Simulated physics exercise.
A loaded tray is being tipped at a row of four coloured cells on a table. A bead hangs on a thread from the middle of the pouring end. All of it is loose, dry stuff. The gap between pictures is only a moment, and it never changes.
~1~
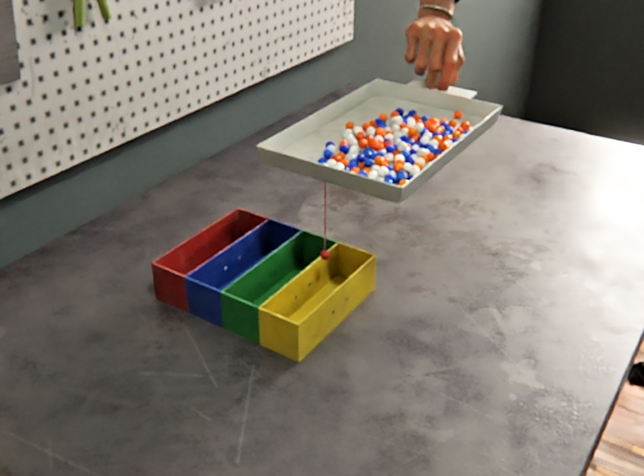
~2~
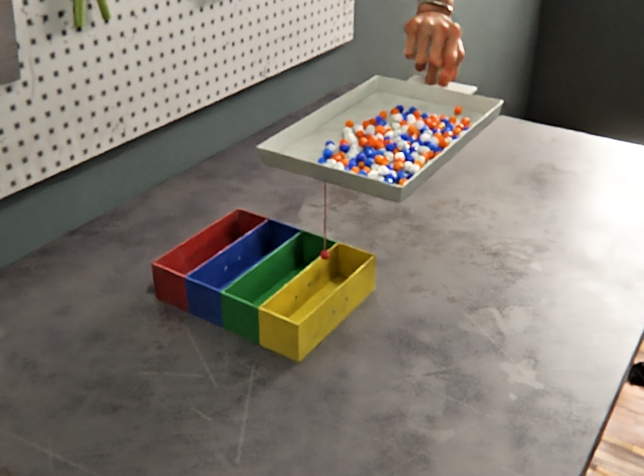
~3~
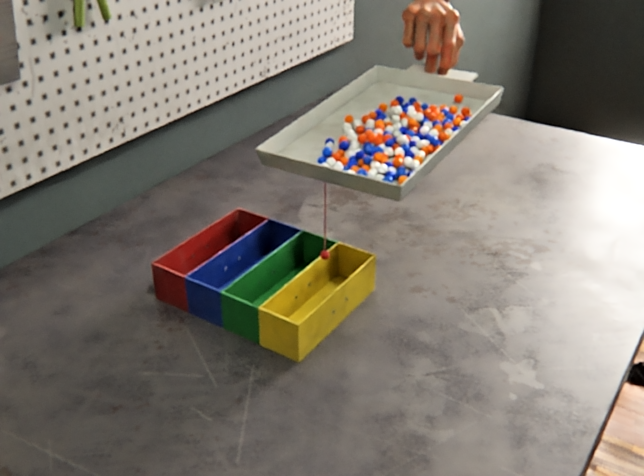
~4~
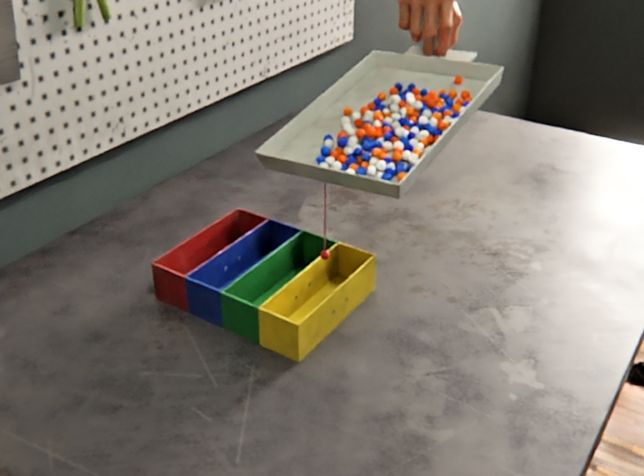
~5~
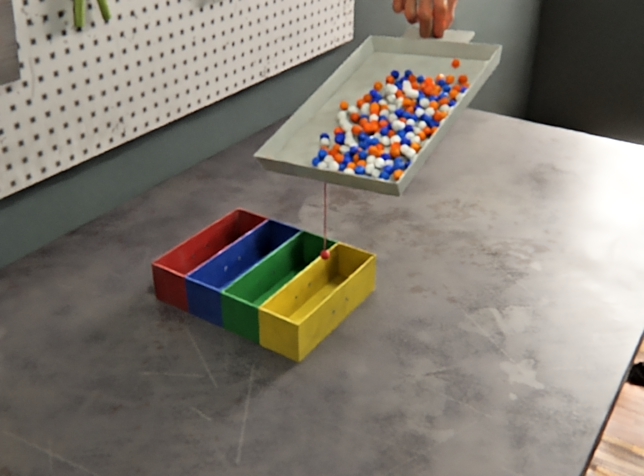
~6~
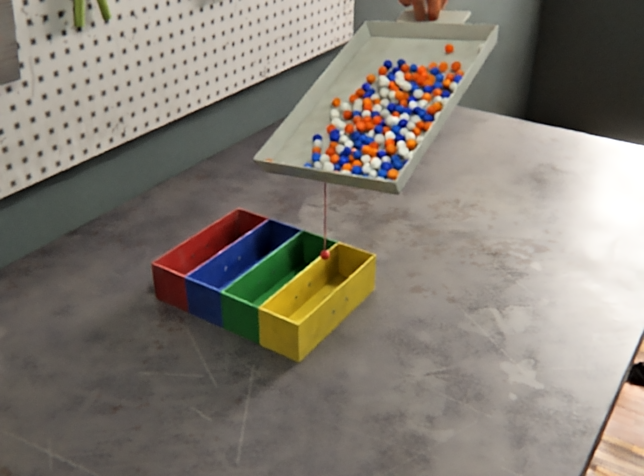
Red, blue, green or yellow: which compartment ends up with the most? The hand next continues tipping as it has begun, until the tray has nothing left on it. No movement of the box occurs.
The blue one.
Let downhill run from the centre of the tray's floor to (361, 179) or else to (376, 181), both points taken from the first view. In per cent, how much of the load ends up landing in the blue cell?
It comes to about 0 per cent the first time and about 0 per cent the second.
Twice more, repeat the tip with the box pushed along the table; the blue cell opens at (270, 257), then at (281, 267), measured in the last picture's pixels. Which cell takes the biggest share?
The cell in blue, then red.
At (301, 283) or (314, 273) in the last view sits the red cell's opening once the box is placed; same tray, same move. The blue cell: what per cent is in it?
Trial 1: 0 percent; trial 2: 0 percent.
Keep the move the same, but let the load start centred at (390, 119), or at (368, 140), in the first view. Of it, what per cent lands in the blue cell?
Around 50 then around 50 per cent.
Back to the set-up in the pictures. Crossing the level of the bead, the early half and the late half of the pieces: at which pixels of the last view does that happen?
For the early half I get (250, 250), and for the late half (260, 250).
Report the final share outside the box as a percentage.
Somewhere around 10 in a hundred.
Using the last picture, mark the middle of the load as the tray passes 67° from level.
About (302, 153).
Soon, tray tipped steeply; most on the tray; a stray few in the blue cell; a stray few in the green cell; a stray few in the yellow cell; a small part falling or outside the box.
A while on, tray tipped past a quarter turn; a small part on the tray; about a third in the blue cell; about a quarter in the green cell; a small part in the yellow cell; a stray few in the red cell; about a quarter falling or outside the box.
Towards the end, tray tipped past a quarter turn; about half in the blue cell; about a third in the green cell; a small part in the yellow cell; a stray few in the red cell; a small part falling or outside the box.
Finally, tray tipped past a quarter turn; about half in the blue cell; about a third in the green cell; a small part in the yellow cell; a stray few in the red cell; a small part outside the box.
